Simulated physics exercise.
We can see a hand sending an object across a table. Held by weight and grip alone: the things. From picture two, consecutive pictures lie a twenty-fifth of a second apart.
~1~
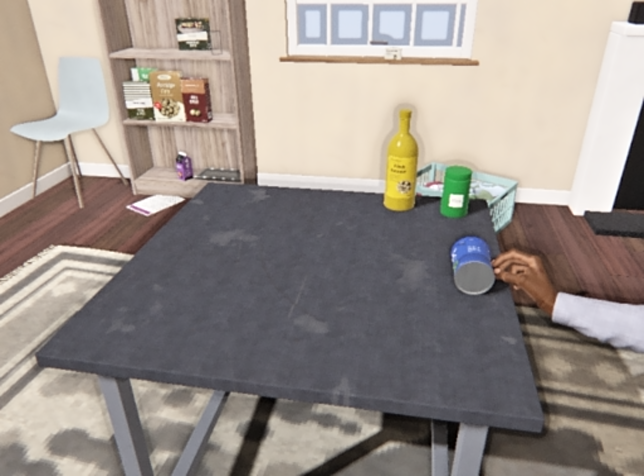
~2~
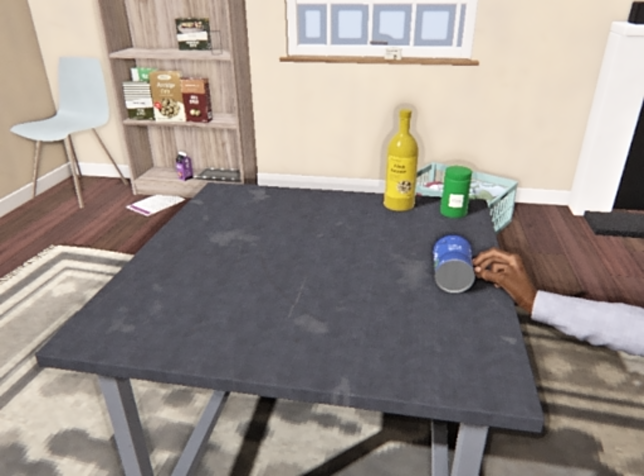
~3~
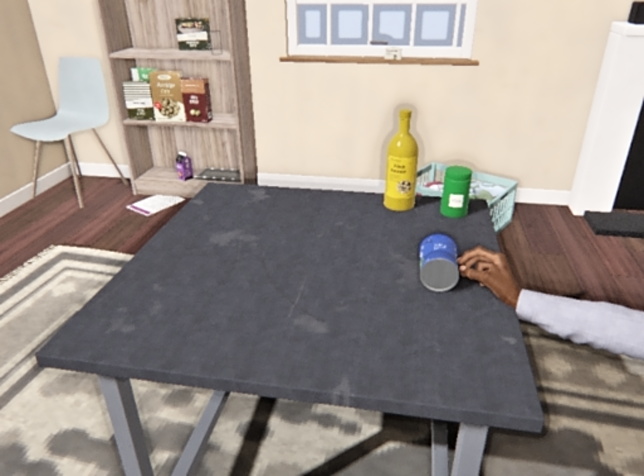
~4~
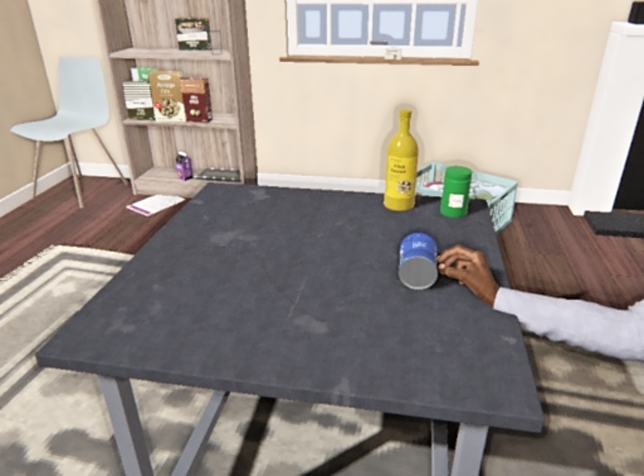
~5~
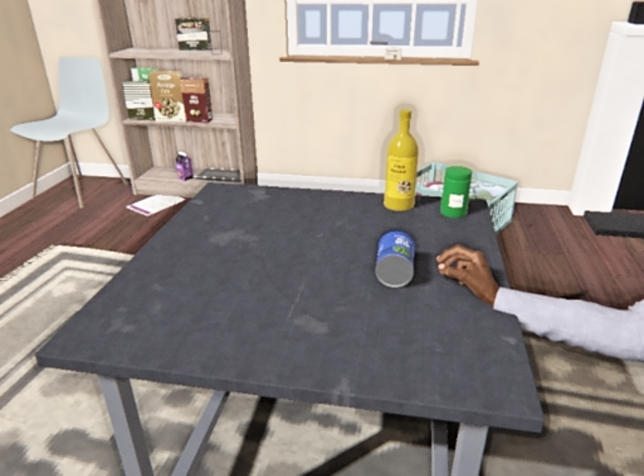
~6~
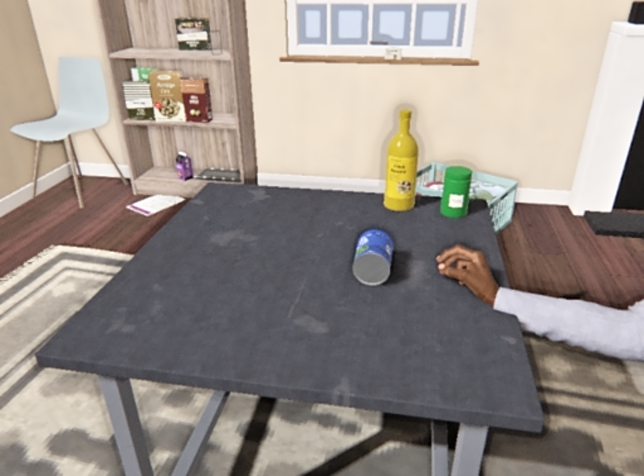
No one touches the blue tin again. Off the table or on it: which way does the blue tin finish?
Off the table.
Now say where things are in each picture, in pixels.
The first frame shows under the hand; blue tin (472, 265).
The second frame shows under the hand; blue tin (453, 264).
The third frame shows under the hand; blue tin (439, 263).
The fourth frame shows blue tin (418, 261).
The fifth frame shows blue tin (395, 259) displaced about its own width.
The sixth frame shows blue tin (374, 257) displaced about its own width.
Then, 0.30 s past the last view, blue tin displaced well along near (230, 245).
Then, 0.70 s past the last view, blue tin now off the table.
Then, 1.00 s past the last view, things are still on the move.
Finally, off the table, blue tin.
